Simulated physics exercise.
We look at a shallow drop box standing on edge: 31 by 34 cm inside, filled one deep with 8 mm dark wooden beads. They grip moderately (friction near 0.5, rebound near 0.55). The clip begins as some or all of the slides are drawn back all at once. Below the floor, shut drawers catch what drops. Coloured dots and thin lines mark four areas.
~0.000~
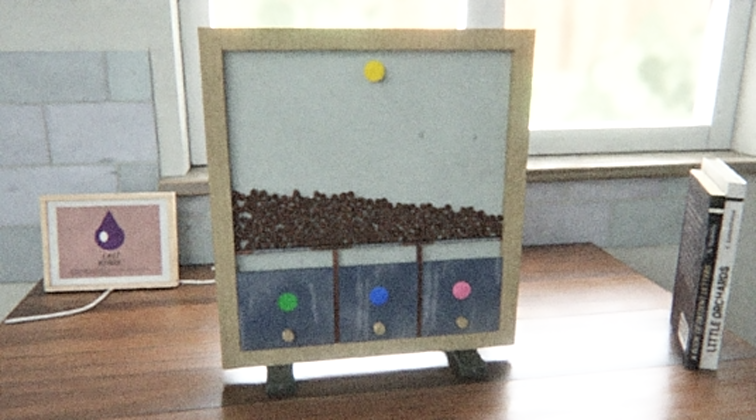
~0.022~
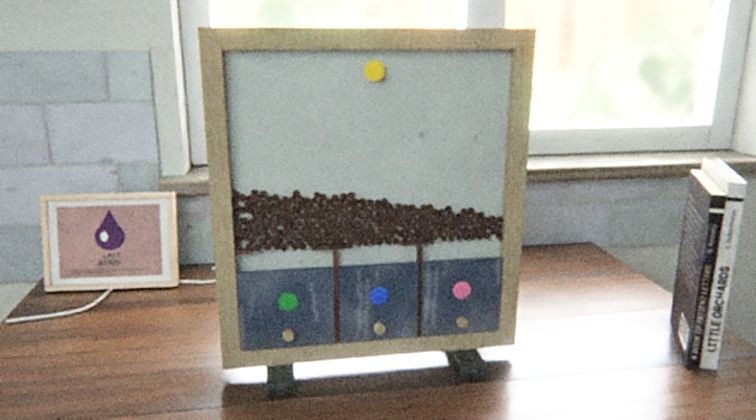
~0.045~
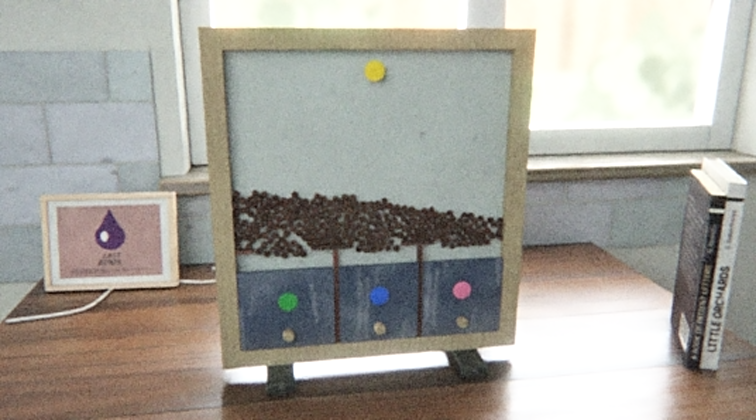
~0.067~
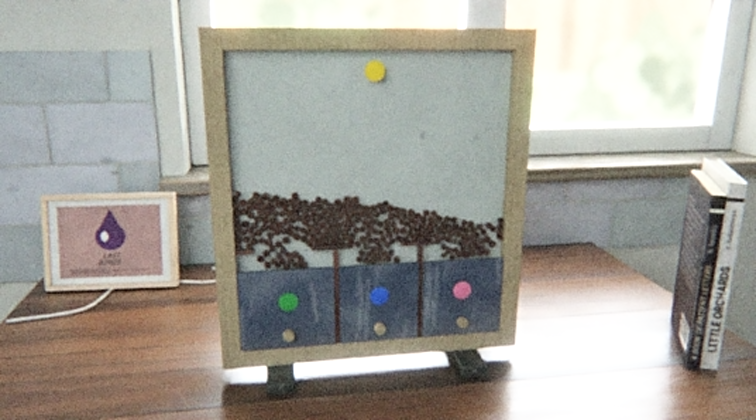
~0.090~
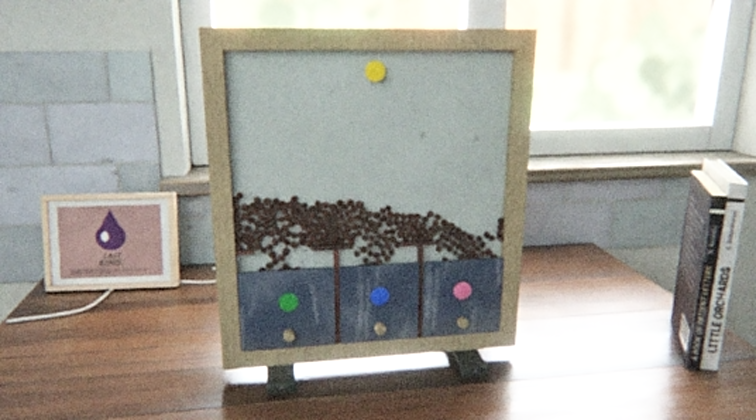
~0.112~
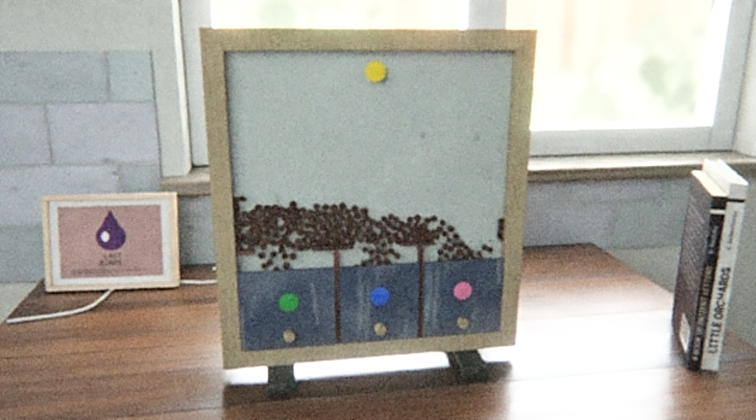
A layer of small dark beads in an upright, wood-framed box sagged and loosened, with beads dropping past the dividers into the three blue compartments below while gaps opened along the pile's underside.
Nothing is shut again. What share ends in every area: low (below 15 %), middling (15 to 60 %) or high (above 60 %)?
Pink drawer middling, blue drawer middling, green drawer middling, yellow store low.
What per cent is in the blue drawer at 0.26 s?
Roughly 25 per cent.
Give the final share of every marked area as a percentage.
Pink drawer: 20; blue drawer: 30; green drawer: 40; yellow store: 10.
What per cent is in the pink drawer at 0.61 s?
Some 20 per cent.
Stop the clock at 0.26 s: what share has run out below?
About 80 per cent.
After 0.26 s, 80 % are out; pink 20 %, blue 25 %, green 30 %, yellow 20 %.
After 0.61 s, 90 % are out; pink 20 %, blue 30 %, green 40 %, yellow 10 %.
After 1.31 s, 90 % are out; pink 20 %, blue 30 %, green 40 %, yellow 10 %.
All still by 1.5 s, 90 % are out; pink 20 %, blue 30 %, green 40 %, yellow 10 %.
